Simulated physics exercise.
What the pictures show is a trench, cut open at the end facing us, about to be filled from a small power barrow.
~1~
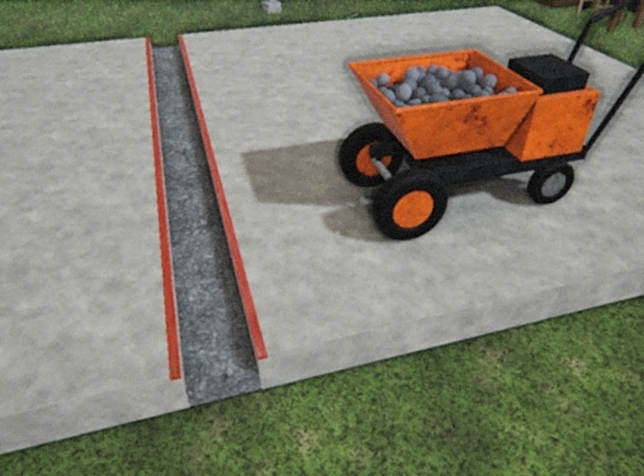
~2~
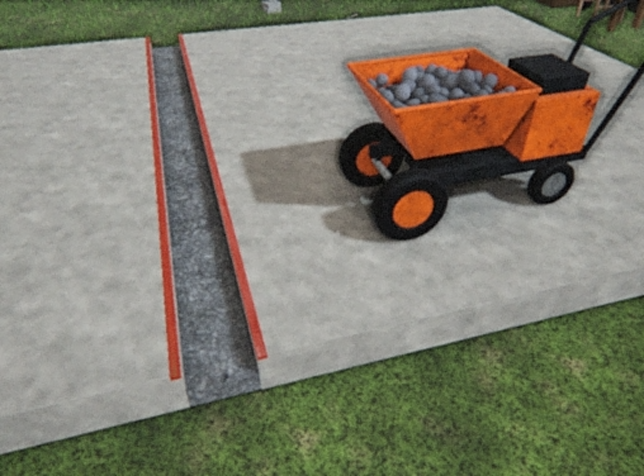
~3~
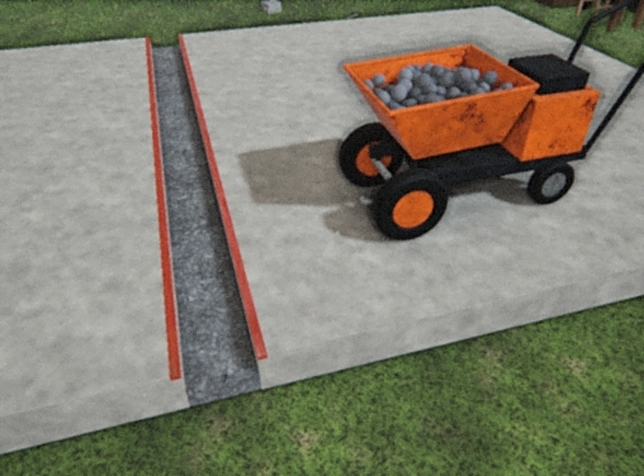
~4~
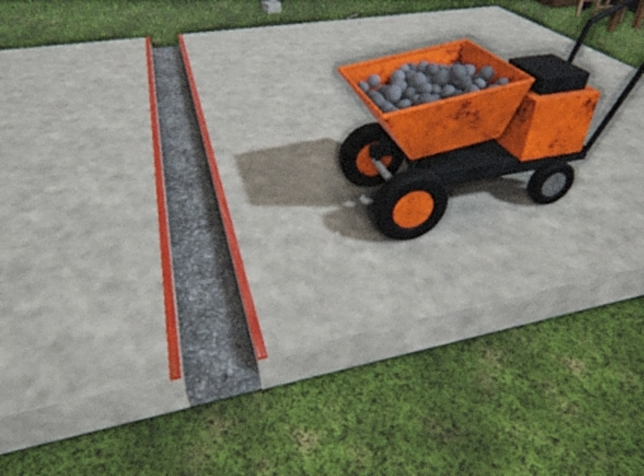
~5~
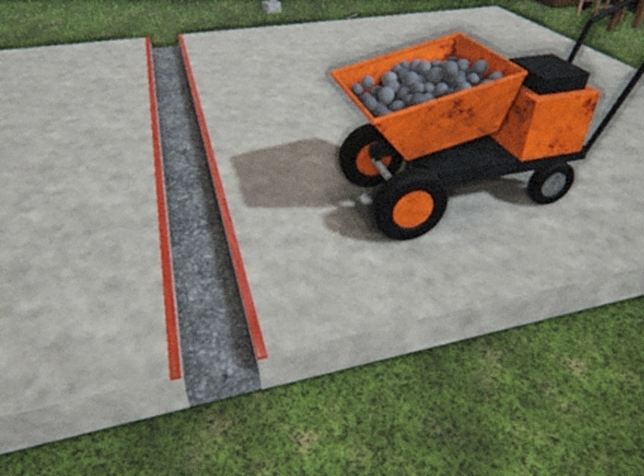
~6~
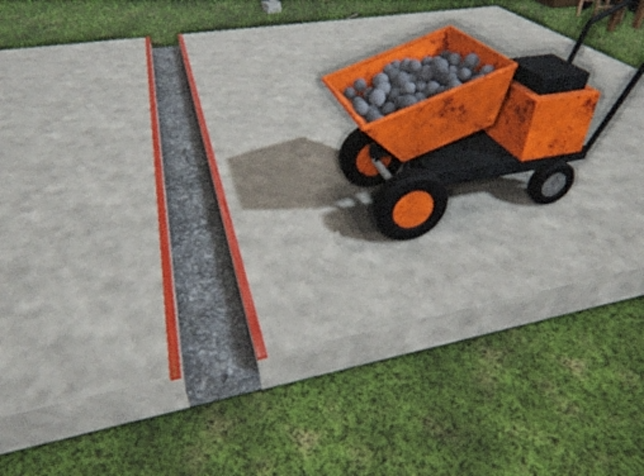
To begin with, an orange power barrow loaded with rounded grey stones stands on a concrete slab, its skip level, to the right of a red-edged trench. The skip then tilts gradually forward and down to the left, the stones still inside, while the wheels stay put.
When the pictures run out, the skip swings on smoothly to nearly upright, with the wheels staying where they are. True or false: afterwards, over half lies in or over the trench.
False.
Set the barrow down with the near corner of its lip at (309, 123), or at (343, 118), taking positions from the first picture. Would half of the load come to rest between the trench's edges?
A majority, then a majority.
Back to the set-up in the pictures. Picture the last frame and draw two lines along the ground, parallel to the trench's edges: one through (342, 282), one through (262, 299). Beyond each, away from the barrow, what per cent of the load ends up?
The first comes to 80 %, the second to 40 %.
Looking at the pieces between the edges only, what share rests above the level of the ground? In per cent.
Estimate: Close to 0 in a hundred.
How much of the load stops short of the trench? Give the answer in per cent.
Roughly 55 in a hundred.
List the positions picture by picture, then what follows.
Lip of the skip at (395, 111), level; top of the load at (452, 82), round cobbles; first edge of the trench at (248, 301); far edge at (170, 317), the trench over half as wide as the skip, and shallow for its width, in the first frame.
Lip of the skip at (394, 112), level; top of the load at (451, 81), in the second frame.
Lip of the skip at (389, 114), tipped barely; top of the load at (448, 80), in the third frame.
Lip of the skip at (382, 117), tipped a little; top of the load at (442, 77), in the fourth frame.
Lip of the skip at (374, 122), tipped a little; top of the load at (449, 77), in the fifth frame.
Lip of the skip at (363, 129), tipped clearly; top of the load at (441, 73); first edge of the trench at (248, 301); far edge at (170, 317), in the sixth frame.
Soon, skip tipped steeply; all in the skip.
A while on, skip tipped right over; most in the skip; about a quarter short of the trench; a stray few in or heaped over the trench; a stray few falling.
Towards the end, skip tipped right over; about a third in the skip; about half short of the trench; about a quarter in or heaped over the trench.
Finally, skip tipped right over; about a quarter in the skip; about half short of the trench; about a quarter in or heaped over the trench; none beyond it.
